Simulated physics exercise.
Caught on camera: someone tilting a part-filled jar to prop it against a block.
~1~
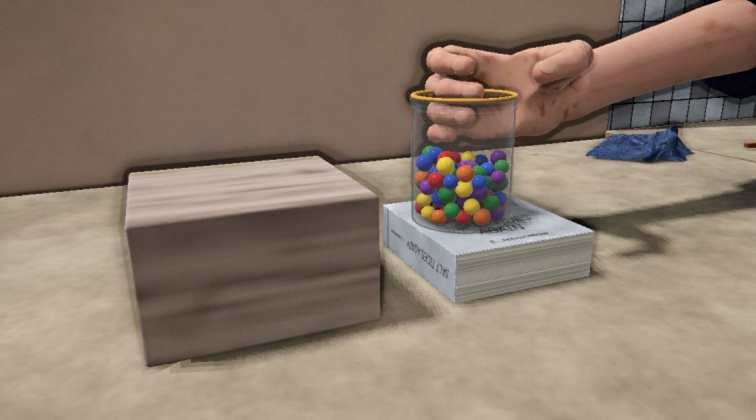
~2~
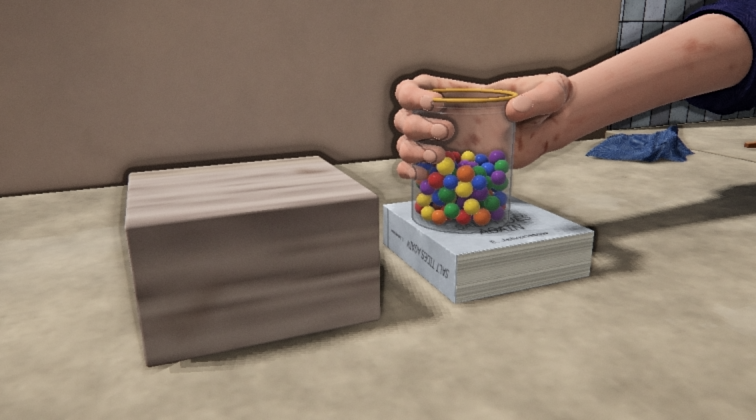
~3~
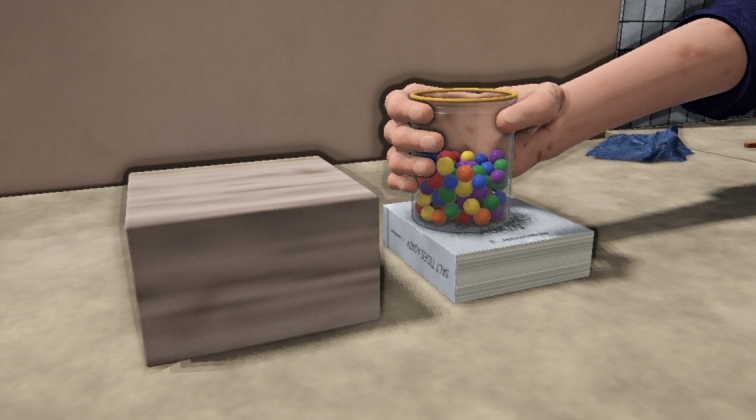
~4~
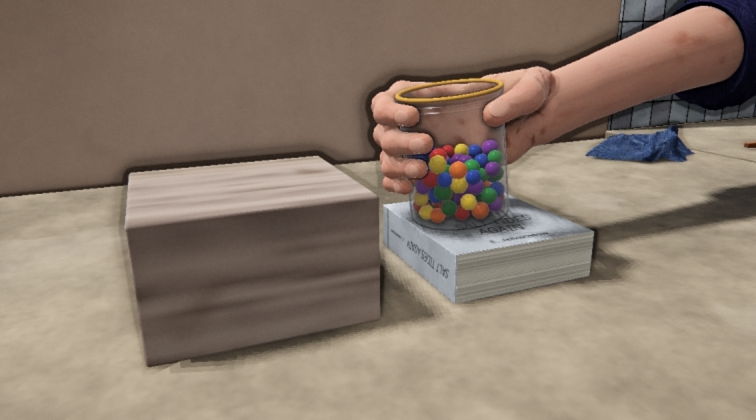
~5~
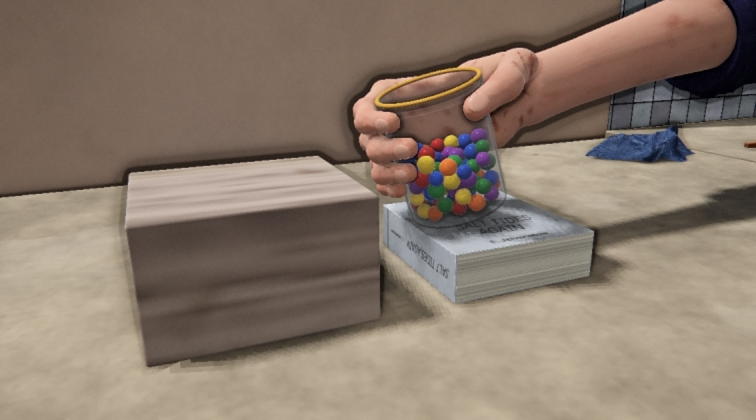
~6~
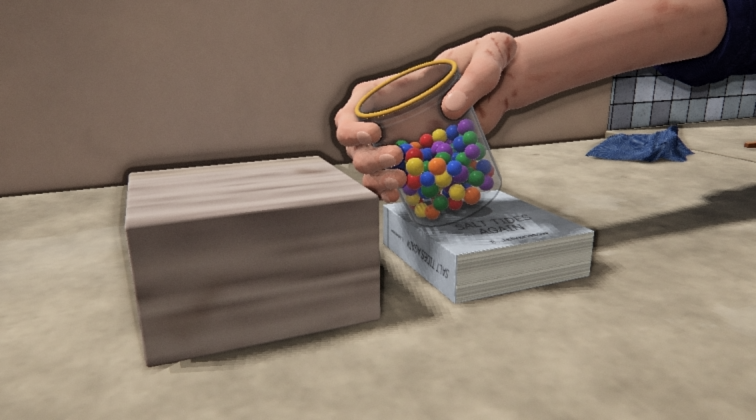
A hand reached around a clear jar part-filled with colourful beads on a thick book, gripped it, then tilted it steadily to the left toward a big wooden block, lifting one side off the book.
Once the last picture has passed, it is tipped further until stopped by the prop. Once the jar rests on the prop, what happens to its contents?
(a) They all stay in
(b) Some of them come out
Answer: A.
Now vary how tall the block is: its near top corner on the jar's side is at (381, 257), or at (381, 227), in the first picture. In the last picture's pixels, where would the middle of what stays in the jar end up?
First try: Around (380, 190). Second try: Around (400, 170).
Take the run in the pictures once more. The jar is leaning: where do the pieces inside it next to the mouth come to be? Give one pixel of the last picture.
Check around (383, 168) in the final view.
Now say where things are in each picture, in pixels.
The first frame shows jar at (462, 158), half full of round plastic beads; block at (248, 243), reaching half way up the jar.
The second frame shows jar at (462, 158), upright; rim at (419, 98); top of the contents at (449, 167).
The third frame shows jar at (461, 157), upright; rim at (418, 98); block at (248, 243).
The fourth frame shows jar at (454, 152), leaning 7°; rim at (403, 100); top of the contents at (459, 162).
The fifth frame shows jar at (443, 147), leaning 17°; rim at (382, 105); block at (248, 243).
The sixth frame shows jar at (431, 144), leaning 27°; rim at (361, 115); block at (248, 243), reaching half way up the jar.
Then, 0.31 s after the last picture, the jar leans 42°; everything is still inside.
Then, 0.58 s after the last picture, the jar rests on the block at 49°; everything is still inside.
At rest, the jar rests on the block at 49°; everything is still inside.
